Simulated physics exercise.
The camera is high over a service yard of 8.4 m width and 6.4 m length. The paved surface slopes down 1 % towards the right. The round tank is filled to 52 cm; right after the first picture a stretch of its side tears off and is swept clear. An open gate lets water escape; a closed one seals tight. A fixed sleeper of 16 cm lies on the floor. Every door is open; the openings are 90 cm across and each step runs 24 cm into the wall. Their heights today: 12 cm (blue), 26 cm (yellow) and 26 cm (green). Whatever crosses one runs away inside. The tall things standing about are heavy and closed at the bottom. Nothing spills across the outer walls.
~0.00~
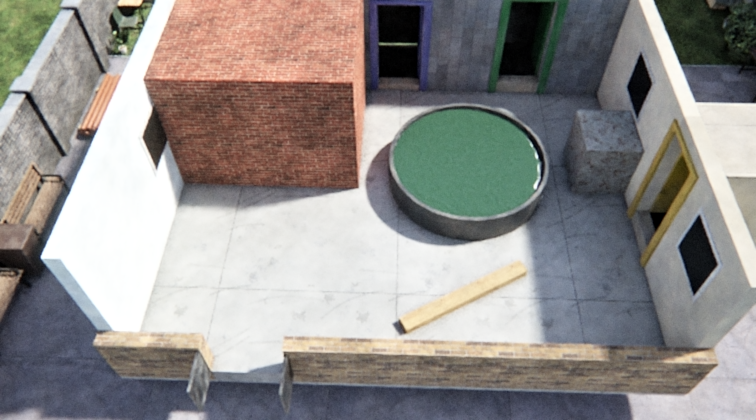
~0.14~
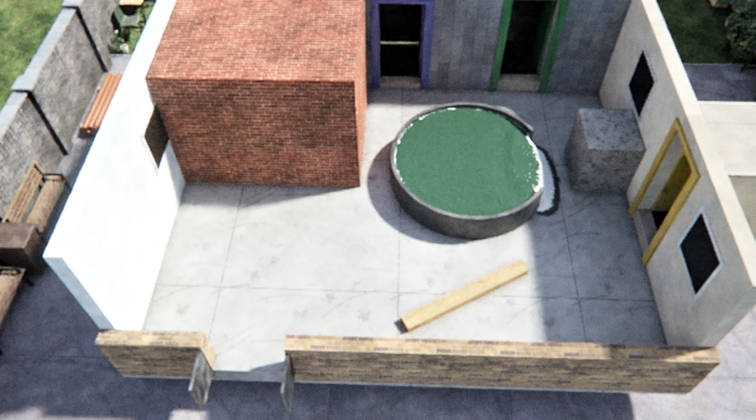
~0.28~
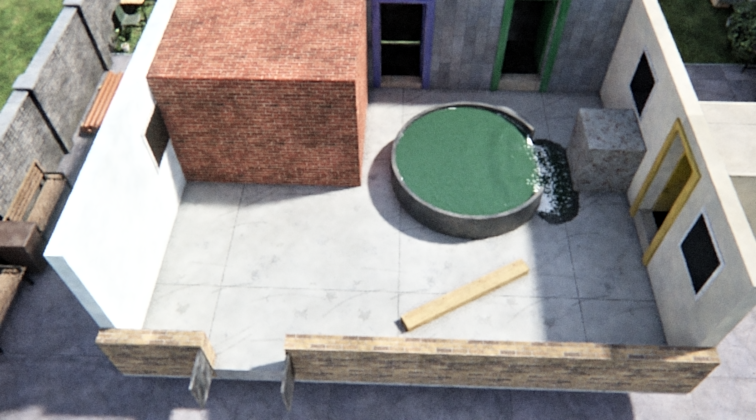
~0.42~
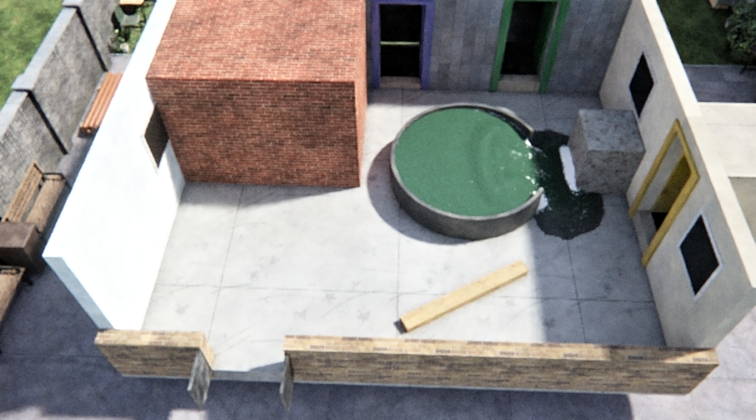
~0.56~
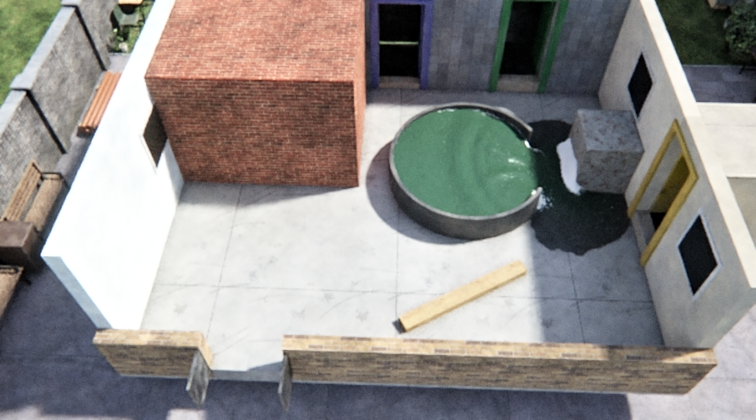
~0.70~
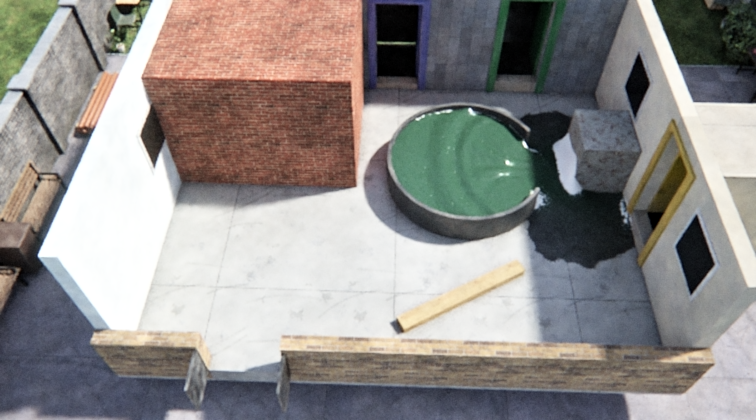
Green water poured out through a gap in the right side of a round tank in a walled yard, spreading around a grey block and across the paving to the yellow door.
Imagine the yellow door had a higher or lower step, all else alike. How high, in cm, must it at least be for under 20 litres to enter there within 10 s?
Close to 24 cm is just enough.
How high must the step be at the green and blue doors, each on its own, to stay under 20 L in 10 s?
About 16 cm at green and 10.0 cm at blue.
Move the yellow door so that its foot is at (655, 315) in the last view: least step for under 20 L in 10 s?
About 15 cm.
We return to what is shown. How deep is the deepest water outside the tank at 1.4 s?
Up to some 46 cm.
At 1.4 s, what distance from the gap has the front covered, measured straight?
Some 3.2 m out.
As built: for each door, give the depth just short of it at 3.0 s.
In cm: Blue 2, yellow 24, green 20.
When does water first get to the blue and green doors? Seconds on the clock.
Arrival: Blue 2.8 s, green 1.6 s.
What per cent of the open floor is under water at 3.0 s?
Near 35 per cent is wet.
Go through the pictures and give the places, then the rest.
The first picture shows the round tank at (468, 160) is whole and still, 52 cm deep; the yellow door at (656, 204) is dry.
In the second picture, the front is at a hidden place, 0.3 m from the gap at (542, 172); 0.4 m2 of floor is wet, 52 cm left at the back.
In the third picture, the front is at (563, 152), 0.7 m from the gap at (542, 174); 1.1 m2 of floor is wet, 52 cm left at the back.
In the fourth picture, the gap is at (541, 175), the front 1.1 m out at (597, 216); the back of the round tank holds 52 cm.
In the fifth picture, the front is at (626, 207), 1.6 m from the gap at (540, 175); 3.1 m2 of floor is wet, 52 cm left at the back.
In the sixth picture, water pours out at (537, 175) and has run 1.9 m, to (632, 241); about 4 cm deep outside, 52 cm at the back; water is at the yellow door at (653, 203).
After 1.4 s water covers 15 % of the floor, deepest (46 cm) near (566, 176); 25 cm at the yellow door, 0 litres in over its 26 cm step.
After 3.0 s water covers 35 % of the floor, deepest (34 cm) near (652, 371); 24 cm at the yellow door, 9 litres in over its 26 cm step.
After 10.0 s water covers 90 % of the floor, deepest (16 cm) near (618, 199); 15 cm at the yellow door, 11 litres in over its 26 cm step.
At the yellow door as built, the water arrived by 0.7 s and peaked near 29 cm at 2.2 s.
With a step of 22 cm, 31 litres would have come in within the 10 s; with 26 cm, 10 litres. So under 20 litres takes about 24 cm.
